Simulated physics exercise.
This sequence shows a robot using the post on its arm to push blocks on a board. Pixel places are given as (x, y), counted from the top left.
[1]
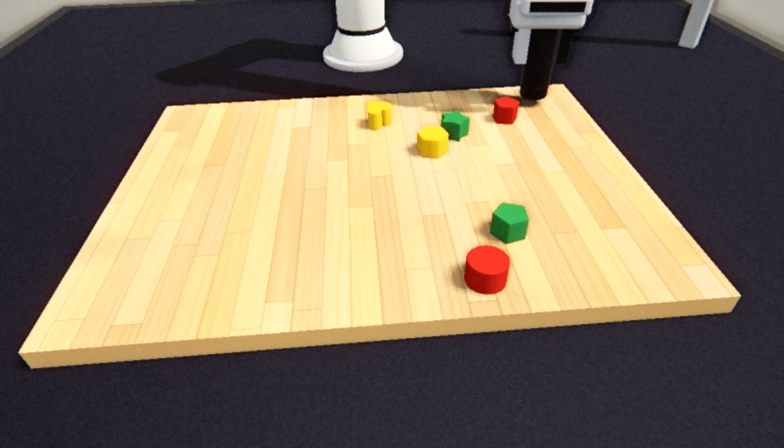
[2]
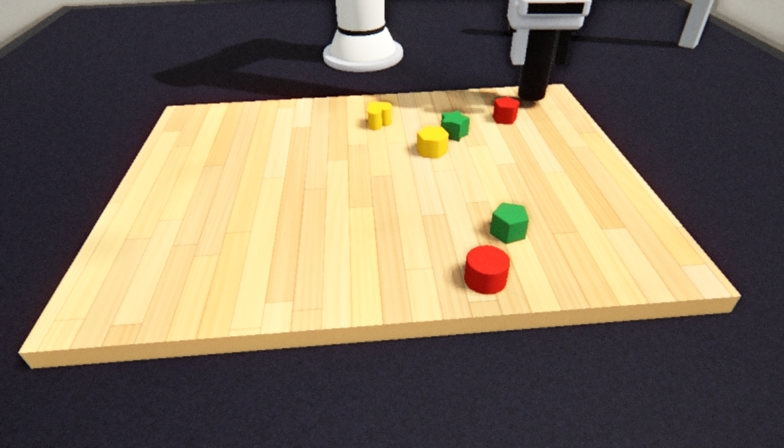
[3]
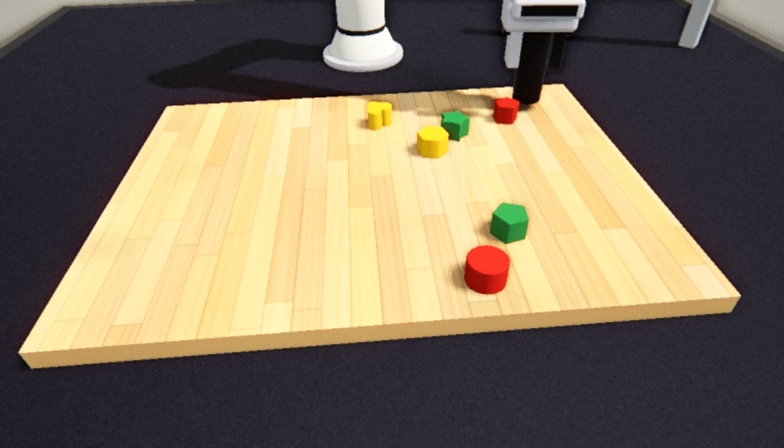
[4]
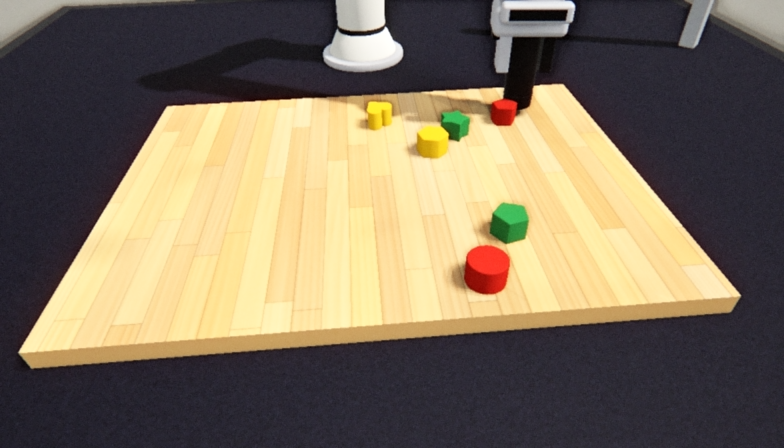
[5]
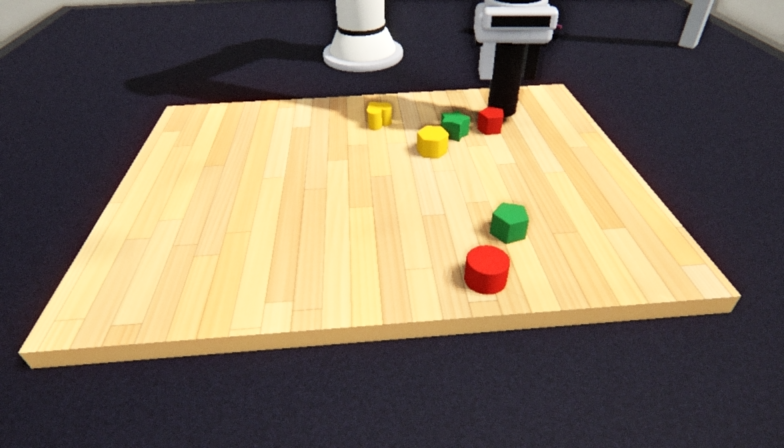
Black post on a robot arm moving left along the board's far edge, nudging a small red block toward a green one.
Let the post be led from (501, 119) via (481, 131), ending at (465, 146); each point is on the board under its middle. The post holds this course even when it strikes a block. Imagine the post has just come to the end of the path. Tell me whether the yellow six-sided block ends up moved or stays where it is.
The yellow six-sided block will stay where it stands.
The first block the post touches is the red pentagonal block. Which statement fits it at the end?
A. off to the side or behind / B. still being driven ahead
My pick is B.
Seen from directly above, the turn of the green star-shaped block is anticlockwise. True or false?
Verdict: False.
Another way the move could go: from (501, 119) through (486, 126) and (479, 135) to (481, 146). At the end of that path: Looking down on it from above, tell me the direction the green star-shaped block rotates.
Clockwise rotation.
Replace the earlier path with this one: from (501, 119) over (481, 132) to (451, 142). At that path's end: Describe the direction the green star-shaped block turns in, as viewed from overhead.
Clockwise, looking down.
On the path given first. Halfway along, post at (482, 123); green star-shaped block at (451, 118), turned 20° clockwise; red pentagonal block at (477, 126).
At the end, post at (466, 138); yellow six-sided block unmoved; green star-shaped block at (443, 120), turned 70° clockwise; red pentagonal block at (466, 142), turned 30° anticlockwise.
